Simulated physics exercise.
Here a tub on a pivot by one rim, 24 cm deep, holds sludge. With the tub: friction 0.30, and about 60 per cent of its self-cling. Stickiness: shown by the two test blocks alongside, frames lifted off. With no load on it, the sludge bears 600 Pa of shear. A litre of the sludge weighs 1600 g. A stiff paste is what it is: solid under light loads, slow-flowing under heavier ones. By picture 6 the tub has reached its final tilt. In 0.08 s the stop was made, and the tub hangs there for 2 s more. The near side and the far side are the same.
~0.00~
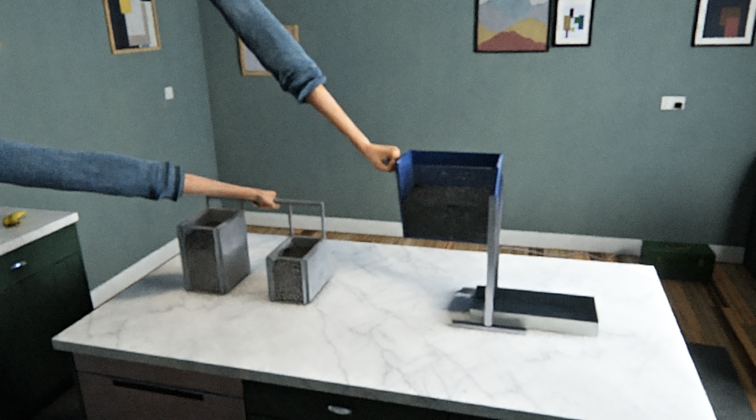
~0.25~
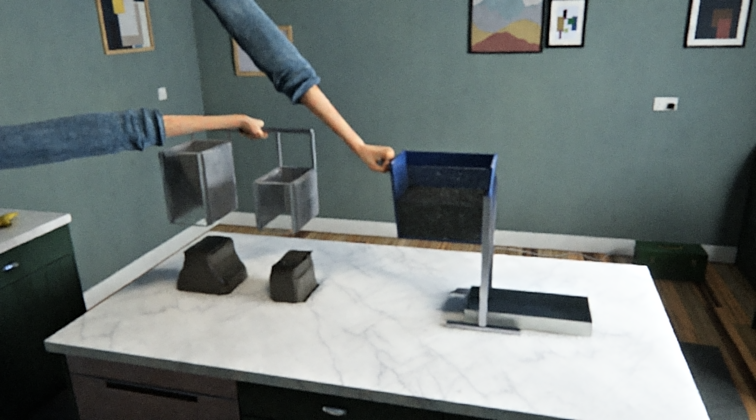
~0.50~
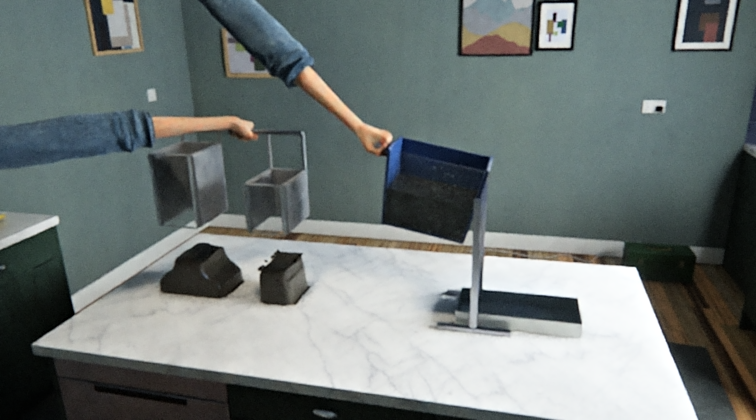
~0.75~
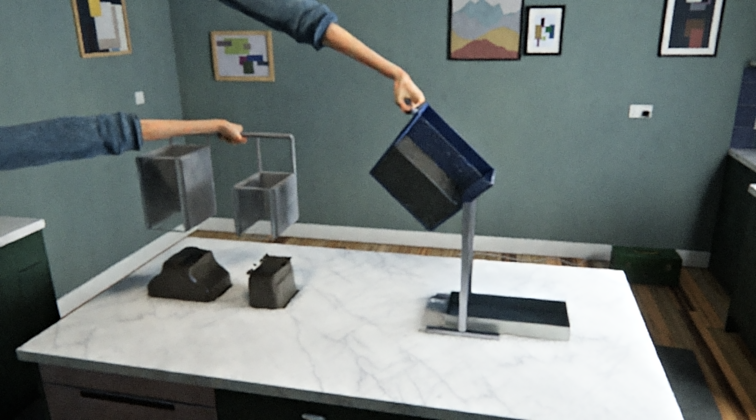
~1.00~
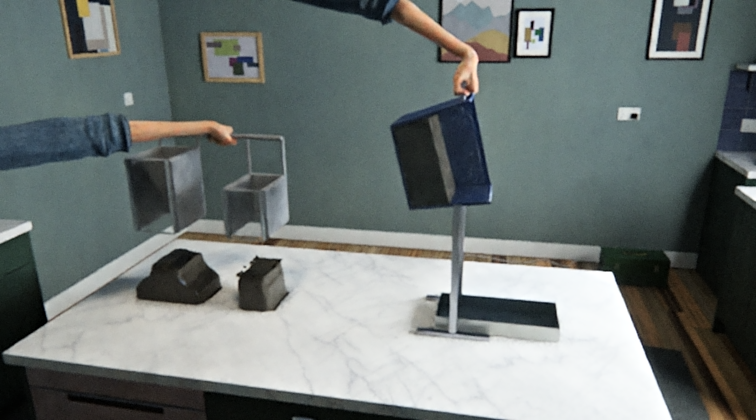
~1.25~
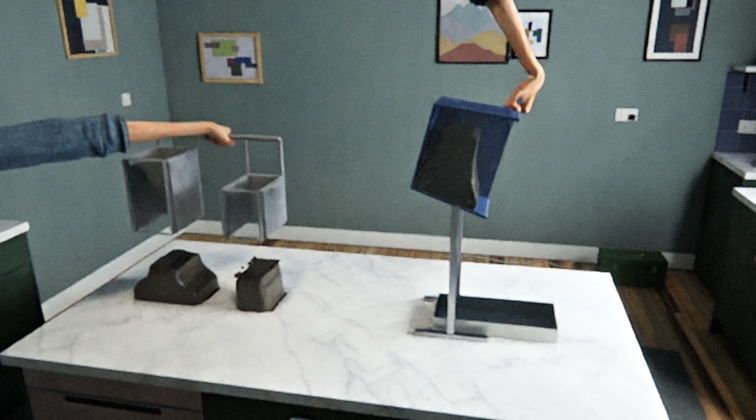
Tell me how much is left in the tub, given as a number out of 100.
It should be close to 0 out of 100.
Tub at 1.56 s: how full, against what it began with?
About 35 %.
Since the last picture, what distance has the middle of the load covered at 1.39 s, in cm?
I'd put the distance at about 9 centimetres.
After 1.39 s, the tub is at 104 degrees and holds 84 %.
After 1.56 s, the tub is at 104 degrees and holds 35 %.
After 1.73 s, the tub is at 104 degrees and holds 8 %.
After 1.90 s, the tub is at 104 degrees and holds 0 %.
After 3.25 s, at the end, the tub is at 104 degrees and holds 0 %.
